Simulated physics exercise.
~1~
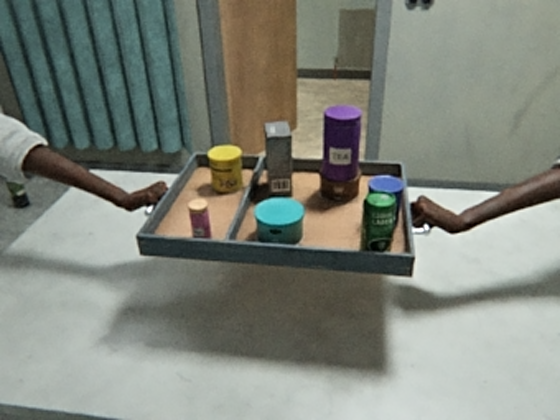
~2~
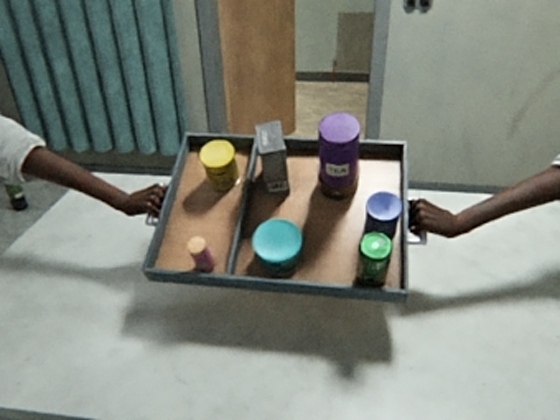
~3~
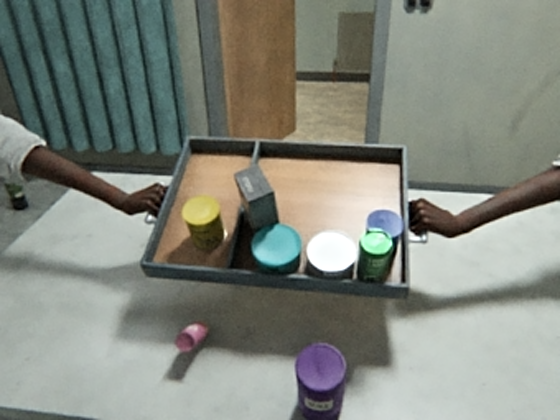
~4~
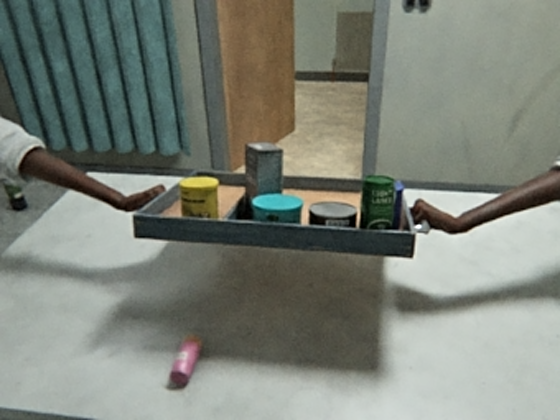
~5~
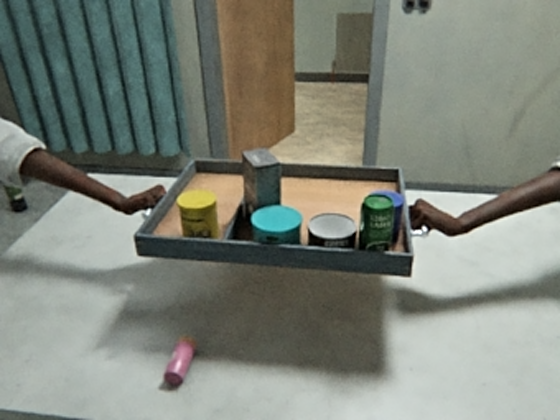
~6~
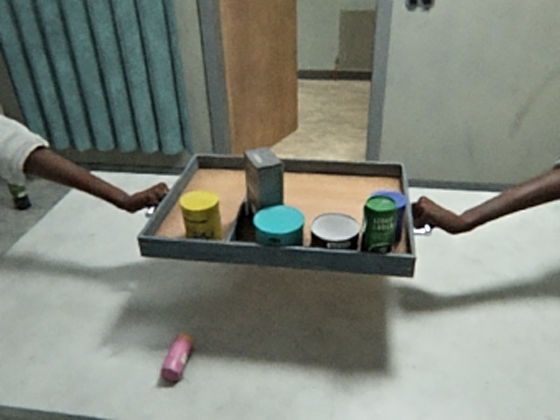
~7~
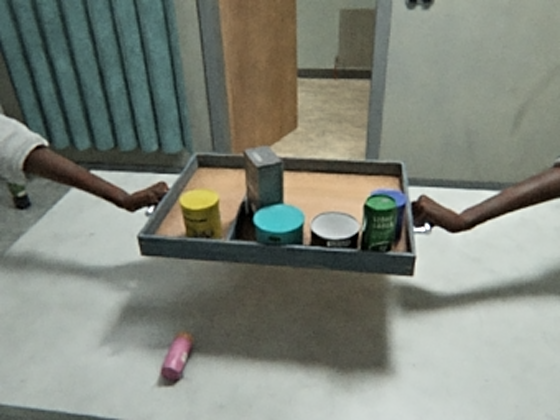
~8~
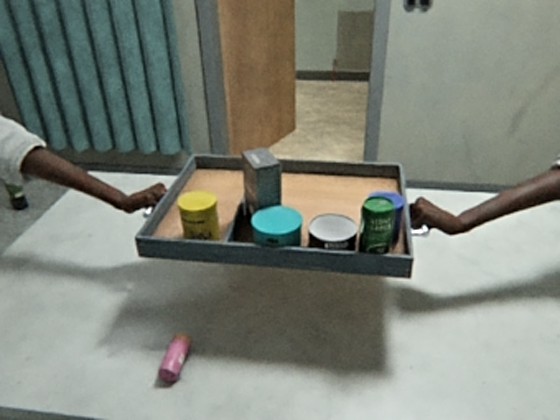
The clip opens on two hands holding a shallow tray of tins, tubs and a grey carton above a pale surface. The hands tip the near edge steeply down, and the purple jar, standing on the brown tub at first, leans with the rest. The jar and the small pink shaker tumble over the near rim, while the carton, yellow tin and brown tub slide forward, the tub turning over. The tray then tilts the other way and returns to level. At the end the carton stands upright among the remaining containers, and the shaker lies below, the jar out of view.
